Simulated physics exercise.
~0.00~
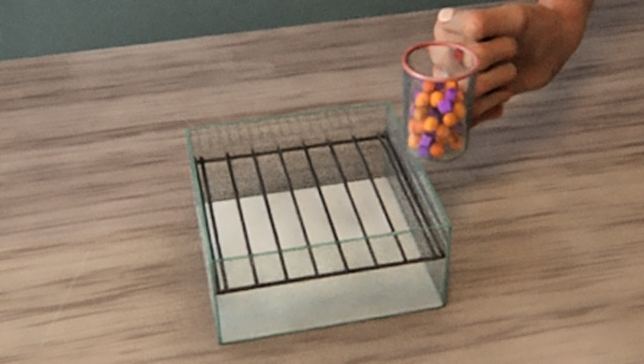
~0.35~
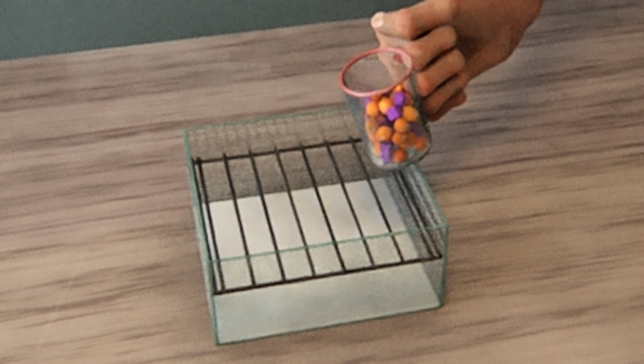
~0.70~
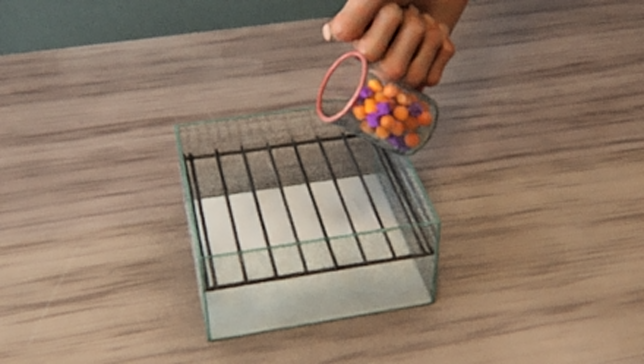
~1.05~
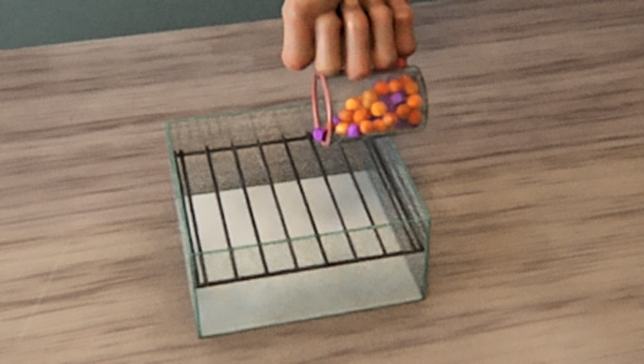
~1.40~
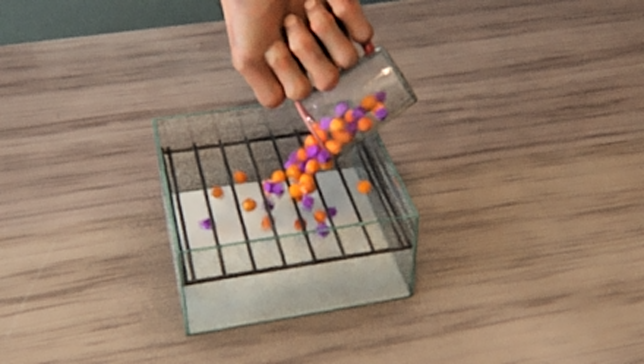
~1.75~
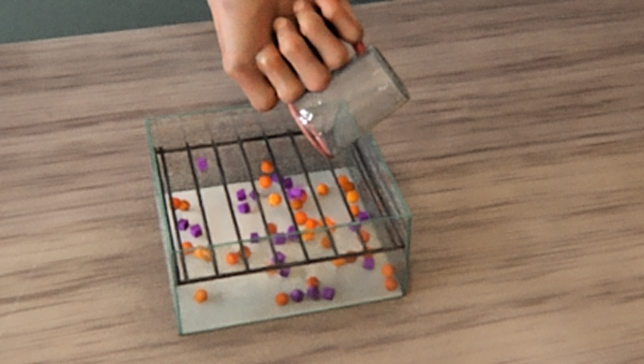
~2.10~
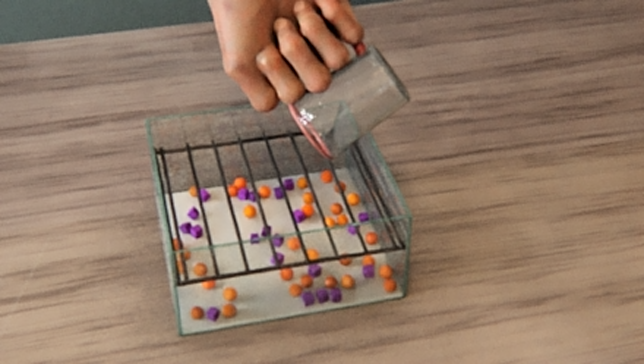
On a wooden tabletop, a hand tipping a cup of orange and purple pieces over a wired glass box, all falling through.
